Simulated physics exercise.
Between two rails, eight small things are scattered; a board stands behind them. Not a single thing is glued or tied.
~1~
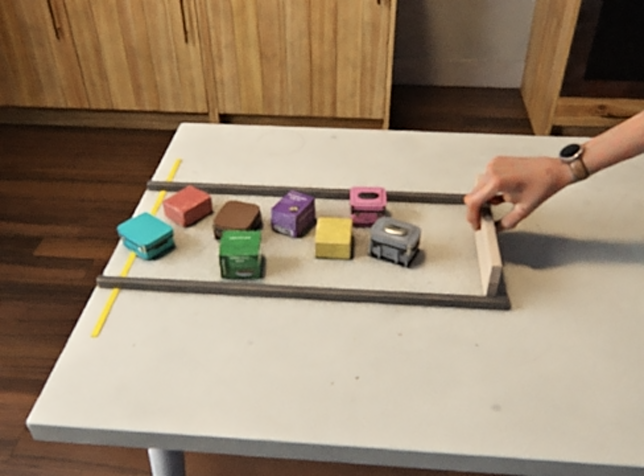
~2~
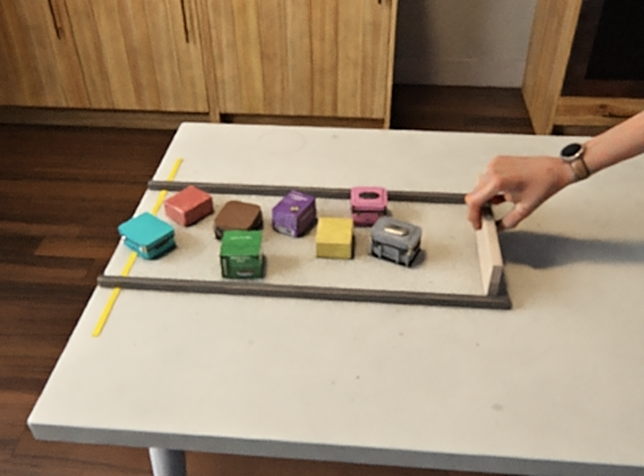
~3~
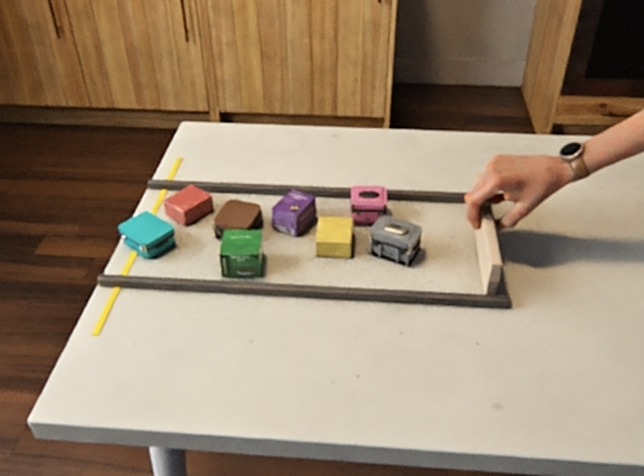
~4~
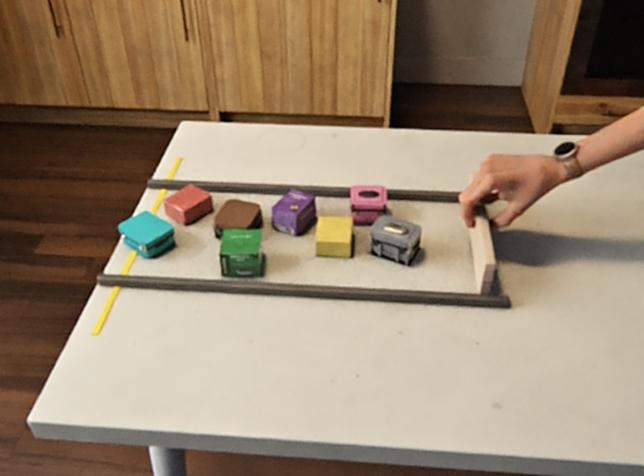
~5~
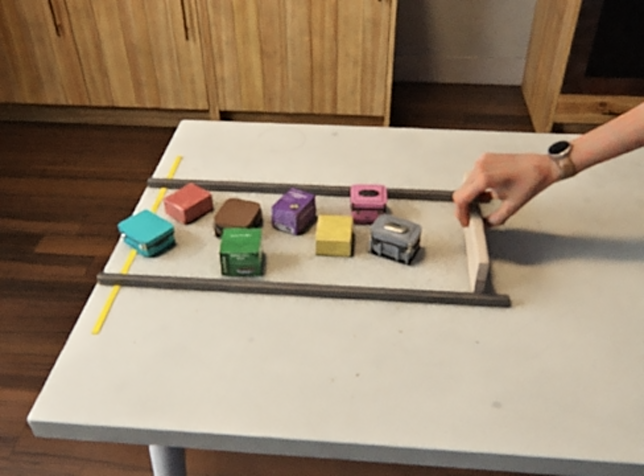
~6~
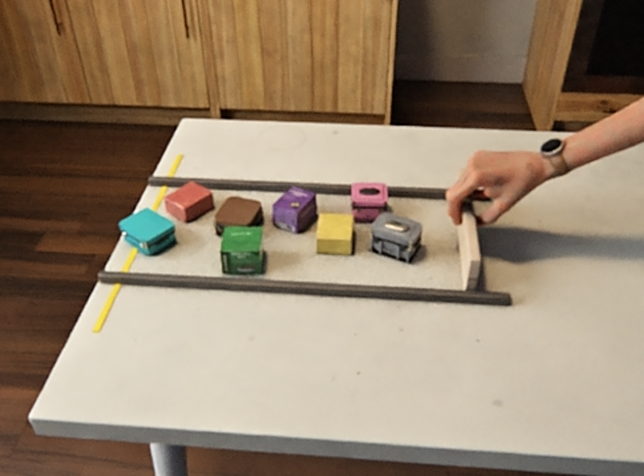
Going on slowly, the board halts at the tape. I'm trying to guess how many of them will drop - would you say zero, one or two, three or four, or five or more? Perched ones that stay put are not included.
From what I see, the table loses at least five of them.
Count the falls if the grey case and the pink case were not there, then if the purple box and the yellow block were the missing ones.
The number is 3 for the first case and 4 for the second.
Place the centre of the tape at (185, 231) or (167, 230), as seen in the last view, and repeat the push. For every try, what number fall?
On the floor, 3 then 5.
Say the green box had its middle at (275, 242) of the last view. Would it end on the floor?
It goes down.
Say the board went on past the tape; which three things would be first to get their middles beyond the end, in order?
Order: Red block, then turquoise case, then brown case.
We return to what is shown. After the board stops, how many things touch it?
The figure is 2.
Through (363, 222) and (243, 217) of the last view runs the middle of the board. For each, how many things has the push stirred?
Up to then 4, and up to the other point 8.
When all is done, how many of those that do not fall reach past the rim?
Count: 2.
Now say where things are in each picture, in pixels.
Turquoise case (147, 237); red block (188, 206); brown case (238, 223); board (484, 232); tape (143, 233), in the first picture.
Red block (189, 206); grey case (396, 241), in the second picture.
Brown case (239, 222); green box (242, 253), in the third picture.
Turquoise case (148, 235); purple box (294, 212), in the fourth picture.
Red block (189, 204); yellow block (334, 236), in the fifth picture.
Turquoise case (149, 233); red block (189, 202); brown case (239, 218); board (466, 227); tape (145, 229), in the sixth picture.
Soon after, none off yet; turquoise case at rest near (149, 233); red block at rest near (189, 202); brown case at rest near (239, 218).
After that, none off yet; turquoise case displaced a little near (129, 232); red block tilting a little near (126, 198); brown case displaced well along near (154, 207).
In the end, the number that fall off is five or more; gone, grey case, yellow block, purple box, brown case, red block and turquoise case.
